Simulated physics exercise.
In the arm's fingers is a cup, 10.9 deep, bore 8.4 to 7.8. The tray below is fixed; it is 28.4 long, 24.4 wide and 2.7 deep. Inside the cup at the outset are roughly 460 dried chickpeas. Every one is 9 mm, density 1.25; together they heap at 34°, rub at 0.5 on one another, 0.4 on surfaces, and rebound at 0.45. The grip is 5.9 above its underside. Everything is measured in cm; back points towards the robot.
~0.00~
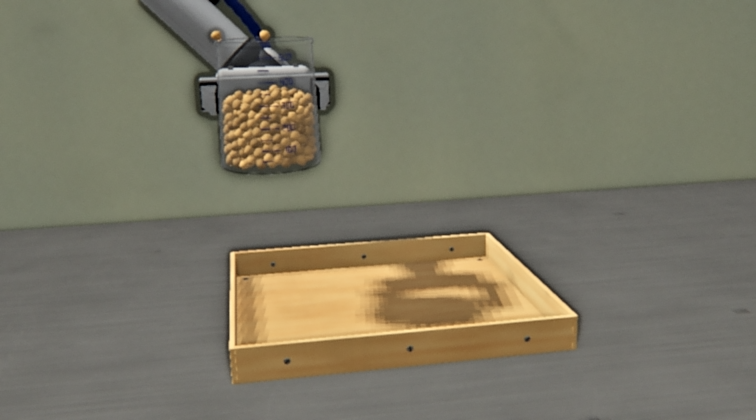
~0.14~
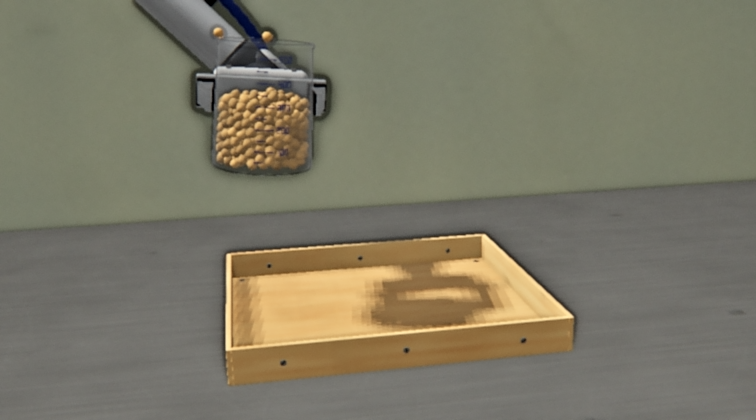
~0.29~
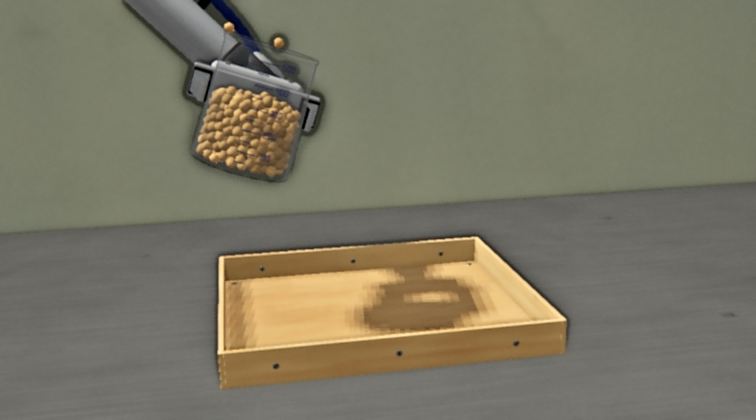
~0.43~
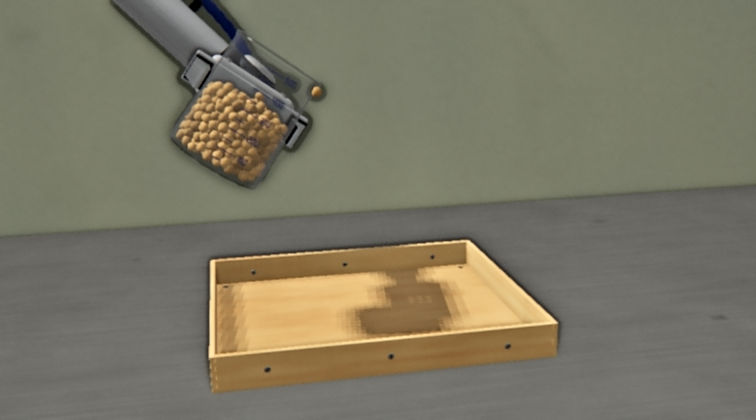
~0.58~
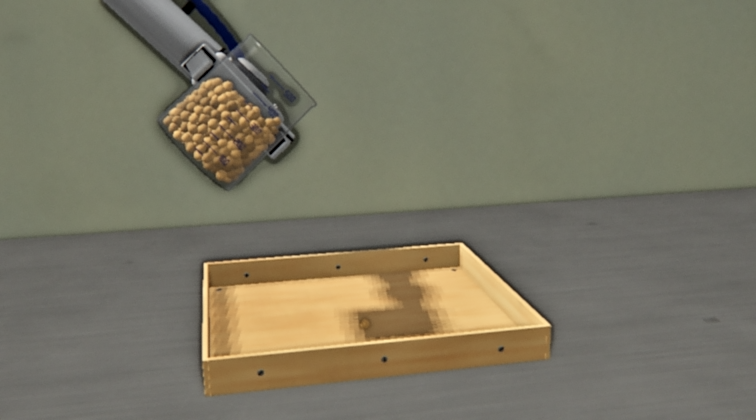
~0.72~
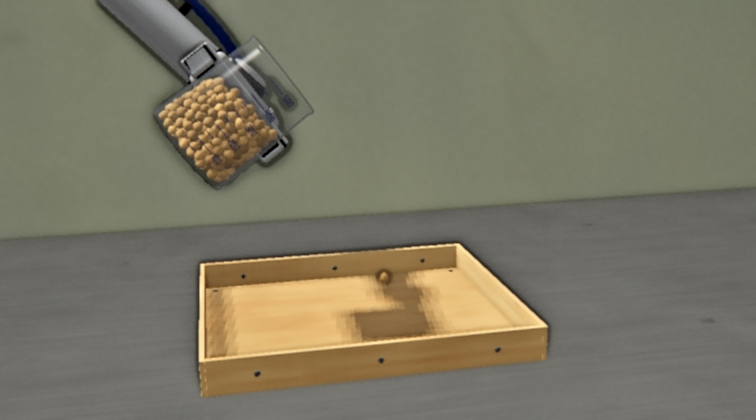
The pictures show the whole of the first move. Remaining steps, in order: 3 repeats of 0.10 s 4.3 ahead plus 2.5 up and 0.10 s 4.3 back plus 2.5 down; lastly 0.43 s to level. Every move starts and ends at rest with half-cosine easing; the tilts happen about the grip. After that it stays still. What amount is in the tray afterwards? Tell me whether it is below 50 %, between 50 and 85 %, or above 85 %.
That share comes out below 50 %.
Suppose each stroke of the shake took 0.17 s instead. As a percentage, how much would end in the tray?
That gives about 0 percent.
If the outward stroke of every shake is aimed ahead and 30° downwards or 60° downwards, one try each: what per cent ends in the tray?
You'd get some 5 per cent with the first setting and some 0 per cent with the second.
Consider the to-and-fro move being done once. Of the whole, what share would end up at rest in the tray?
About 20 %.
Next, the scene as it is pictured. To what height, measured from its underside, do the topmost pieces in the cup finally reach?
Roughly 6.0 centimetres.
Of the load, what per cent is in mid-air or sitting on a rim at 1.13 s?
Logged share: Close to 9 per cent.
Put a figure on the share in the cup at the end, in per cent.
I'd estimate close to 65 percent finishes there.
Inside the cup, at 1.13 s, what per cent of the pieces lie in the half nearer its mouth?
Mouth half share: Roughly 55 %.
By 1.13 s, tilted 54° forward, highest piece 24 above the table; 336 in the cup, 82 in the tray, 42 in flight or on a rim.
By 1.54 s, tilted 25° forward, highest piece 24 above the table; 289 in the cup, 155 in the tray, 14 on the table or floor, 2 in flight or on a rim.
By 1.95 s, level, highest piece 23 above the table; 289 in the cup, 155 in the tray, 16 on the table or floor.
By 3.00 s, level, highest piece 21 above the table; 289 in the cup, 155 in the tray, 16 on the table or floor.
Final count, 289 in the cup, 155 in the tray, 16 on the table or floor. That is 34 % in the tray.
